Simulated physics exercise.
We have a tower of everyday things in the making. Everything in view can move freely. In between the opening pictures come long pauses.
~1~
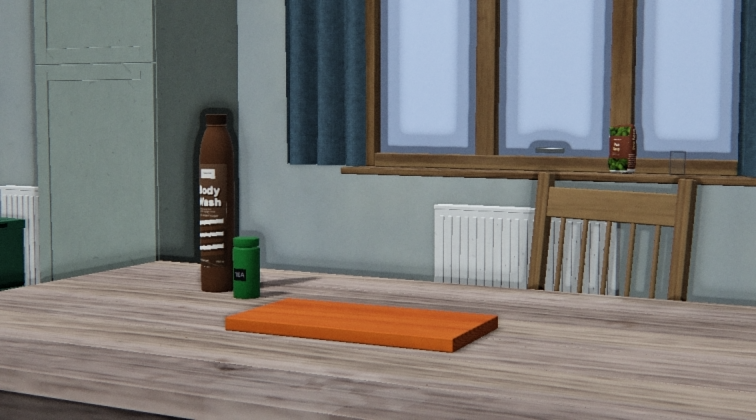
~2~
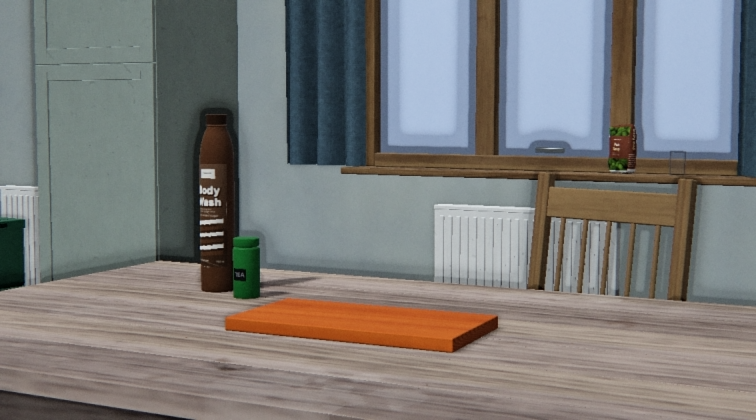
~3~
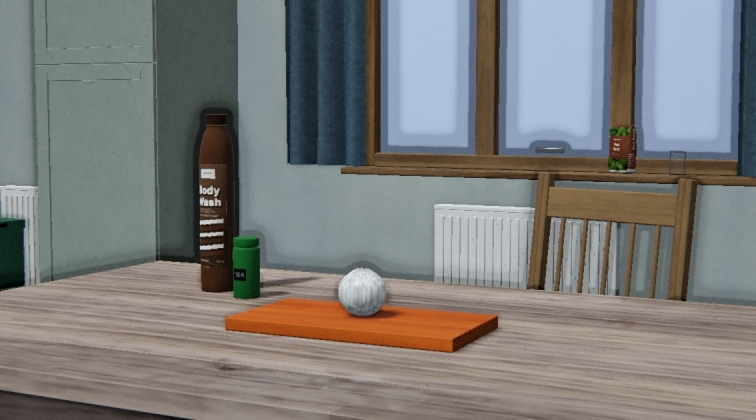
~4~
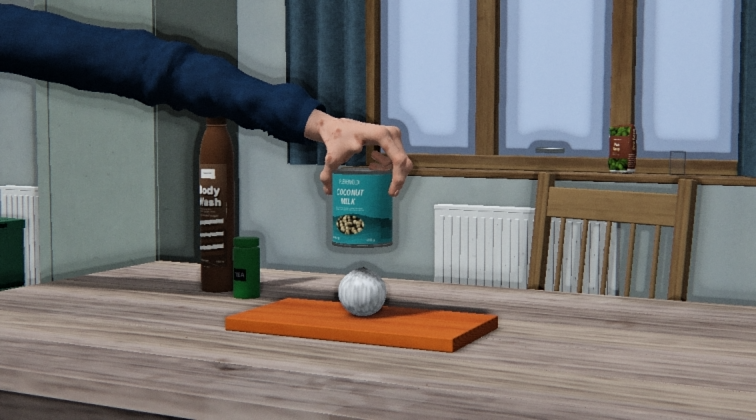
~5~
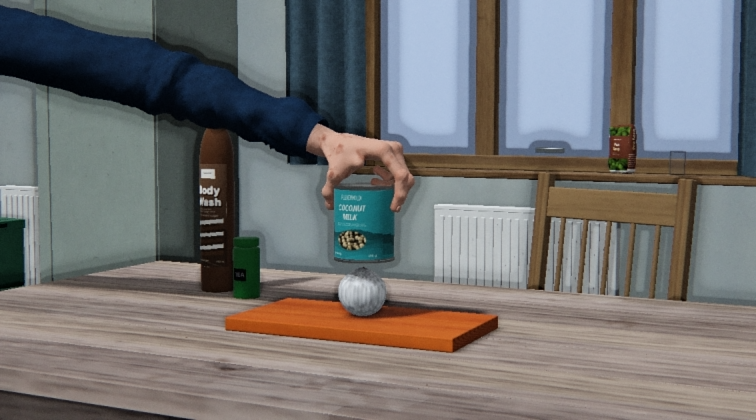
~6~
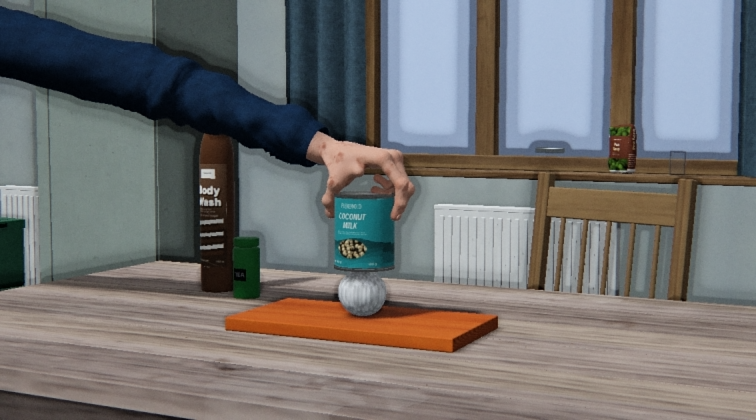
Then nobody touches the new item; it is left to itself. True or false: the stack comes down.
True.
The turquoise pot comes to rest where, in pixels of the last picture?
Roughly at pixel (516, 302).
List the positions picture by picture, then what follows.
In the first frame, the last thing is not in view yet; orange board (362, 323).
In the second frame, the last thing is not in view yet; green shaker (247, 268).
In the third frame, the last thing is not in view yet; orange board (362, 323).
In the fourth frame, on its way; turquoise pot (363, 207); green shaker (247, 268).
In the fifth frame, on its way; turquoise pot (364, 223); orange board (362, 323).
In the sixth frame, set down, still held; turquoise pot (364, 231); green shaker (247, 268).
Then, 0.60 s on from there, turquoise pot now fallen.
Then, 0.70 s on from there, things are still on the move.
Then, 1.50 s on from there, nothing new.
In the end, fallen, turquoise pot; the other 4 unmoved. At the end, from the last picture's camera, turquoise pot near (516, 302). The pile comes apart.
